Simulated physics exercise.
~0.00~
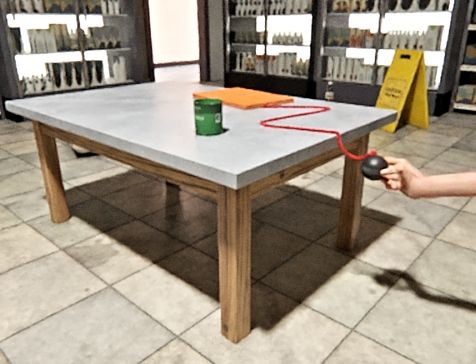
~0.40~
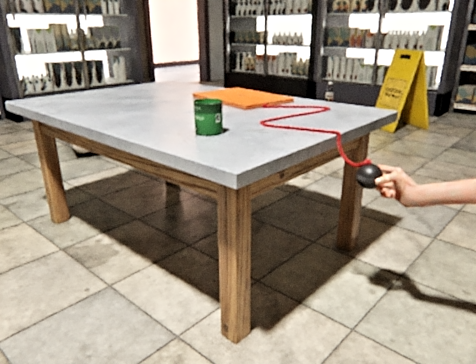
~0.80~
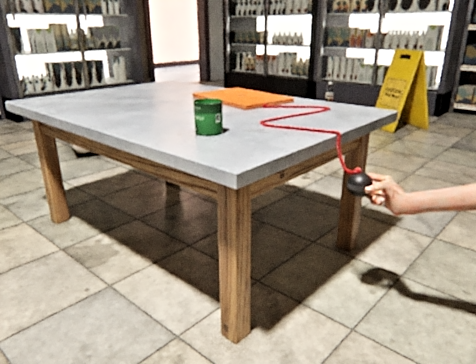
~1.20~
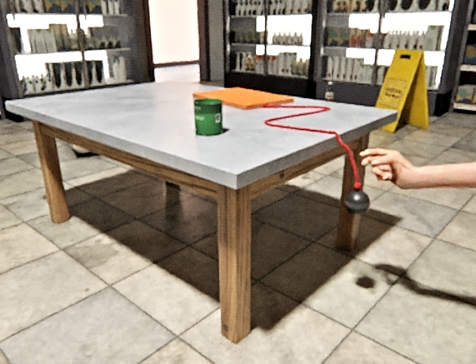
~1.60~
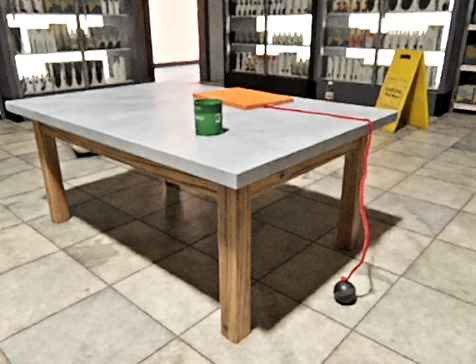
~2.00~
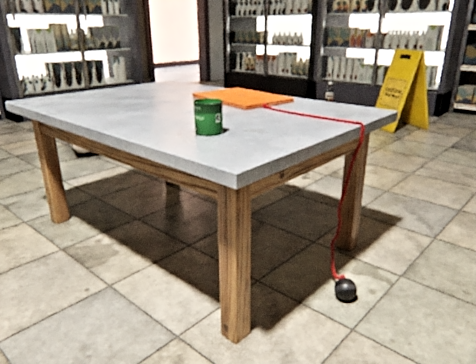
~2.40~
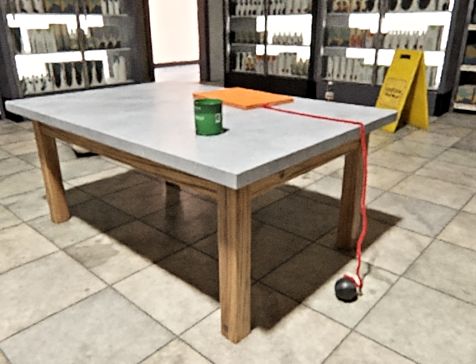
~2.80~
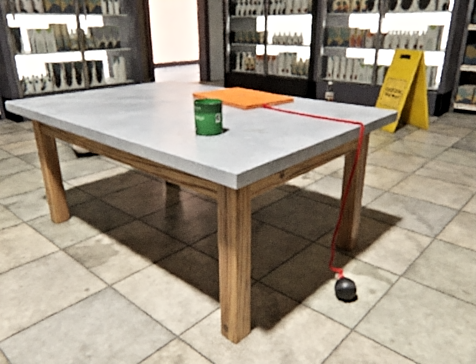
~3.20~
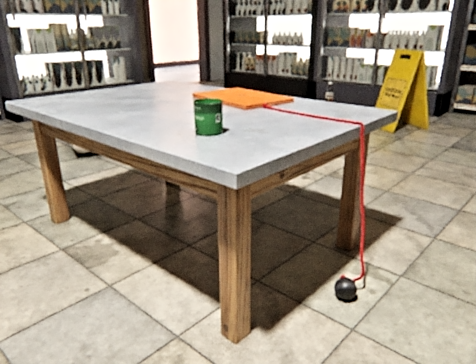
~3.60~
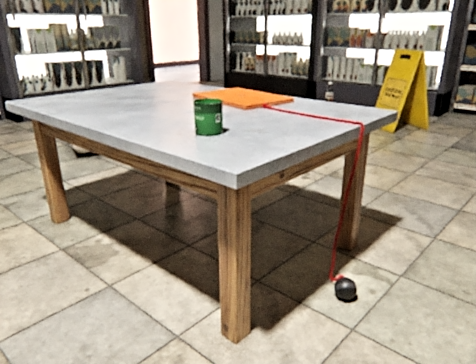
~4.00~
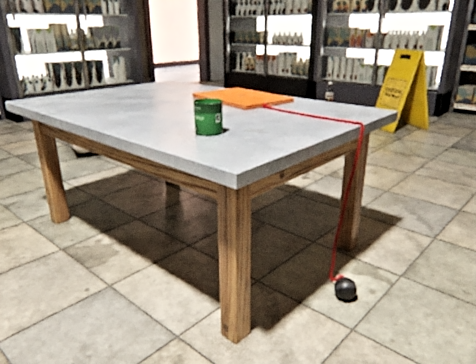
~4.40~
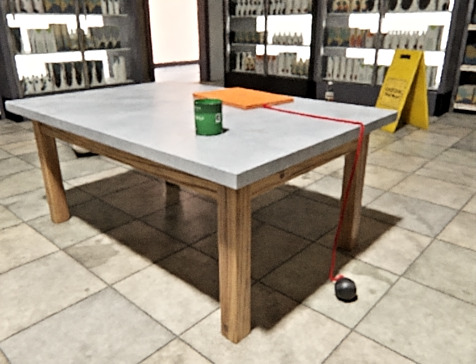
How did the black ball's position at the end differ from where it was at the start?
At the start the black ball was held in a hand near the right corner of the table, just below the top. By the end it was resting on the floor, lower down and a little to the left.
In a tiled room lined with lit display shelves, a hand lowered a black ball on a red cord beside a table and let go. The ball dropped to the floor, while the orange laptop and green cup stayed put on top.
